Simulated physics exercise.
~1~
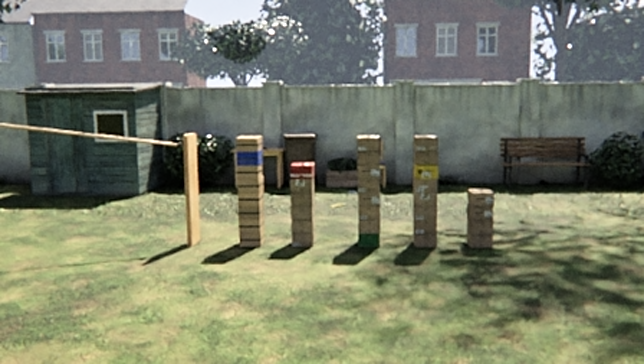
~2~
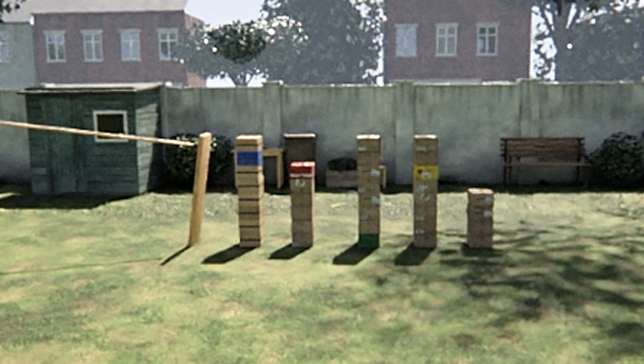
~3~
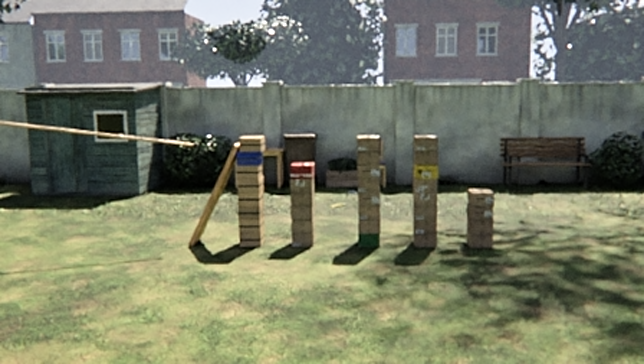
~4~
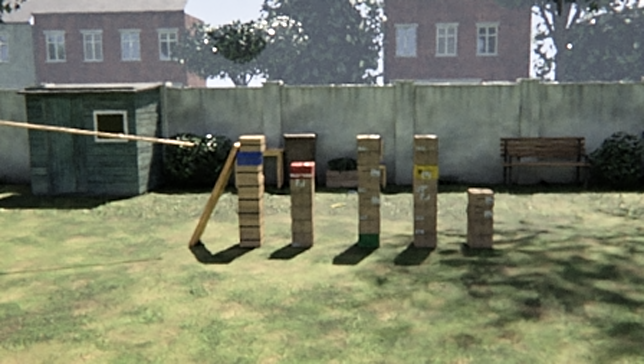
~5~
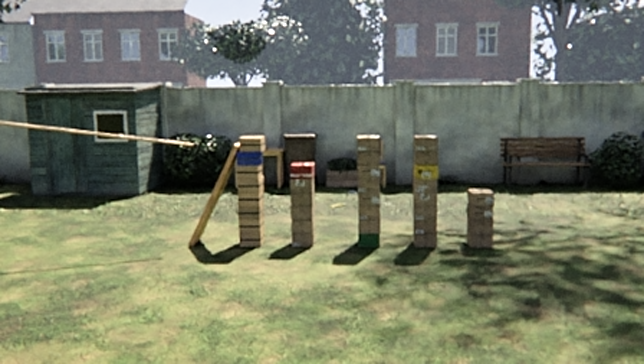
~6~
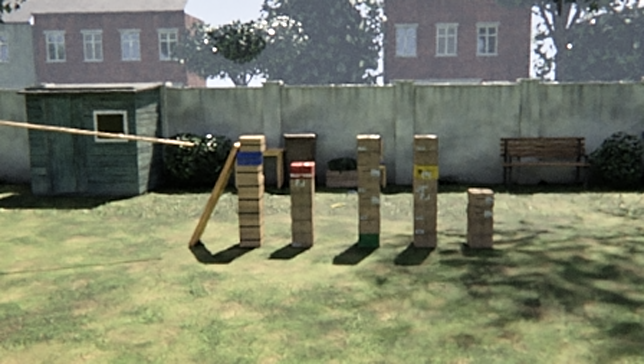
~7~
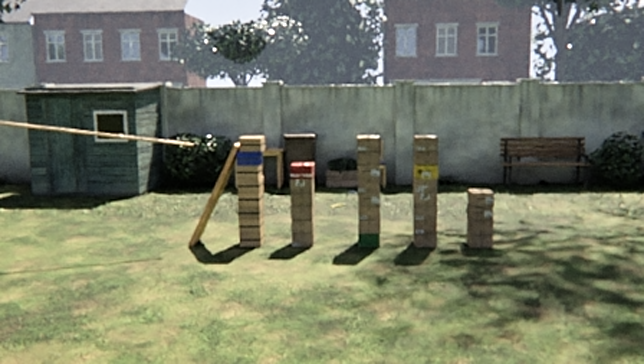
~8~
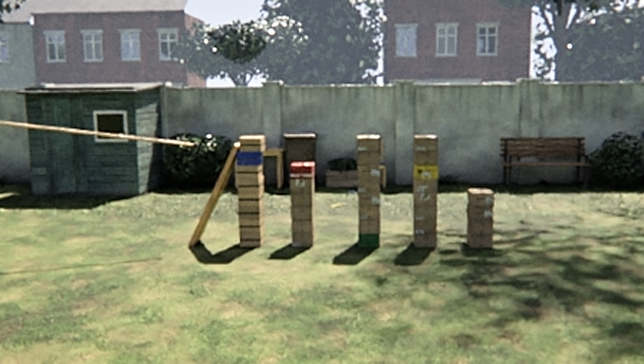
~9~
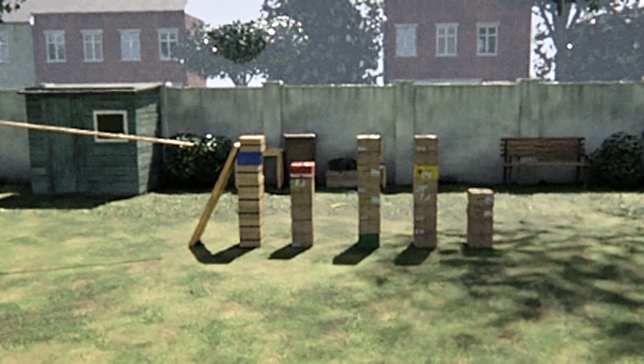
A wooden board standing at the left of five stacks of parcels on a lawn was nudged near its top by a long pole, tipped right and came to rest against the first stack, which stayed standing along with all the others.
